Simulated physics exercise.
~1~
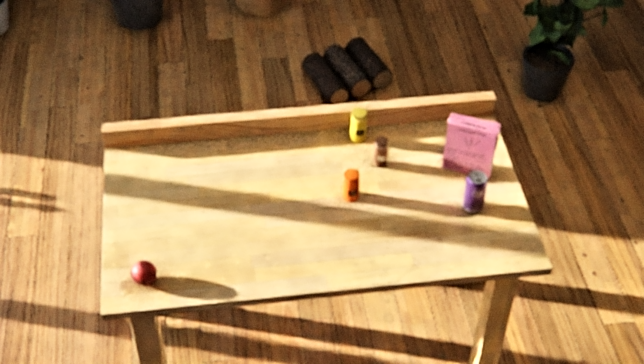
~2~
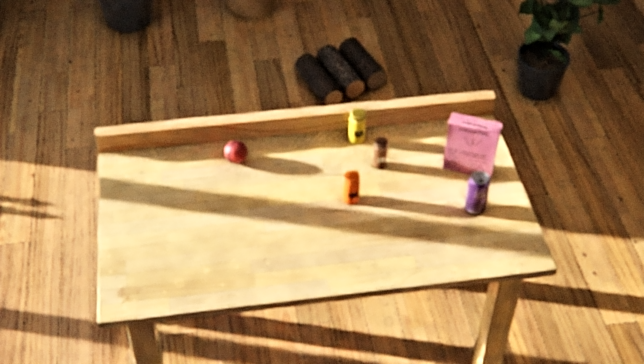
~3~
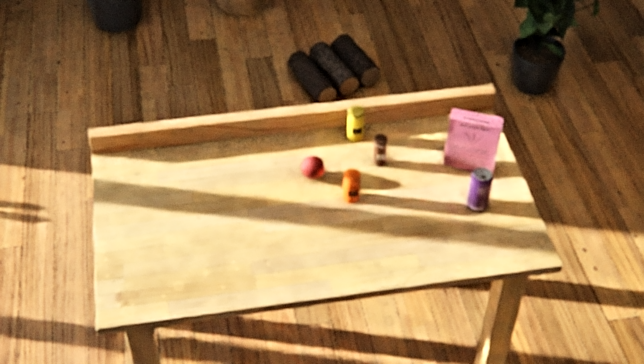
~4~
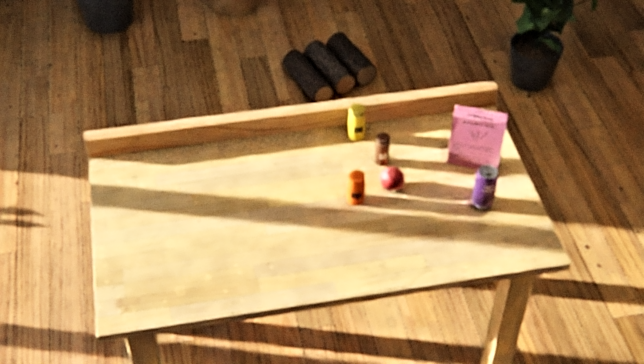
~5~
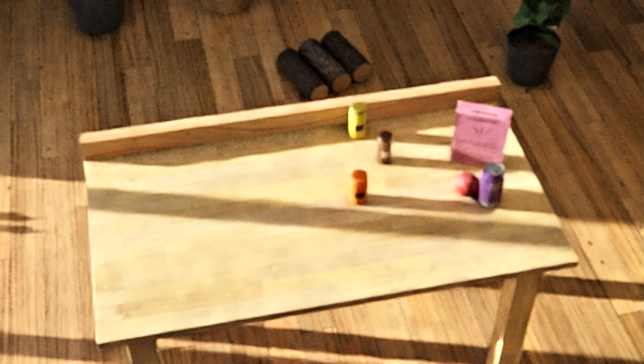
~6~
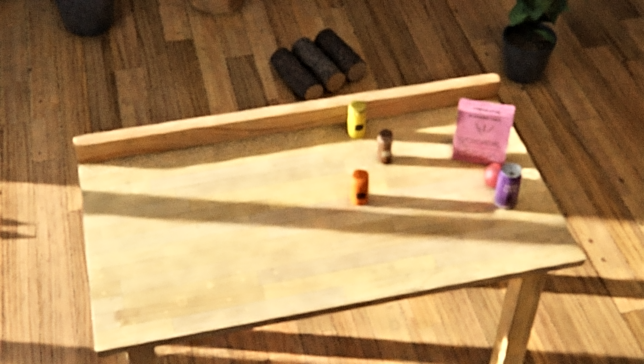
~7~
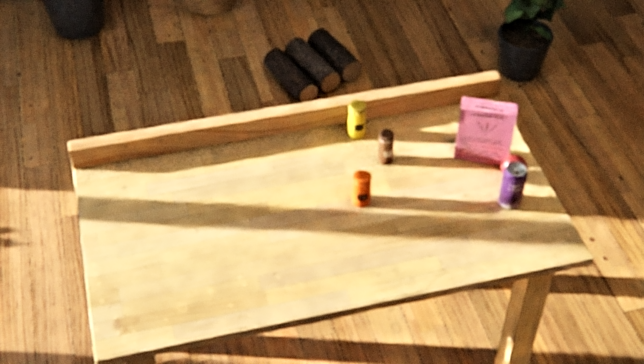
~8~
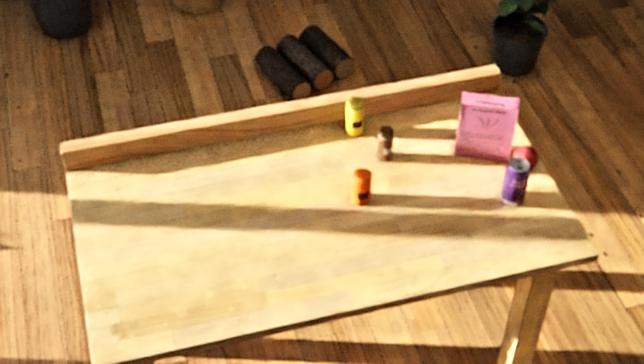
Red ball rolling to the table's back rail, rebounding rightward past an orange shaker, nudging a purple can and stopping beside it.
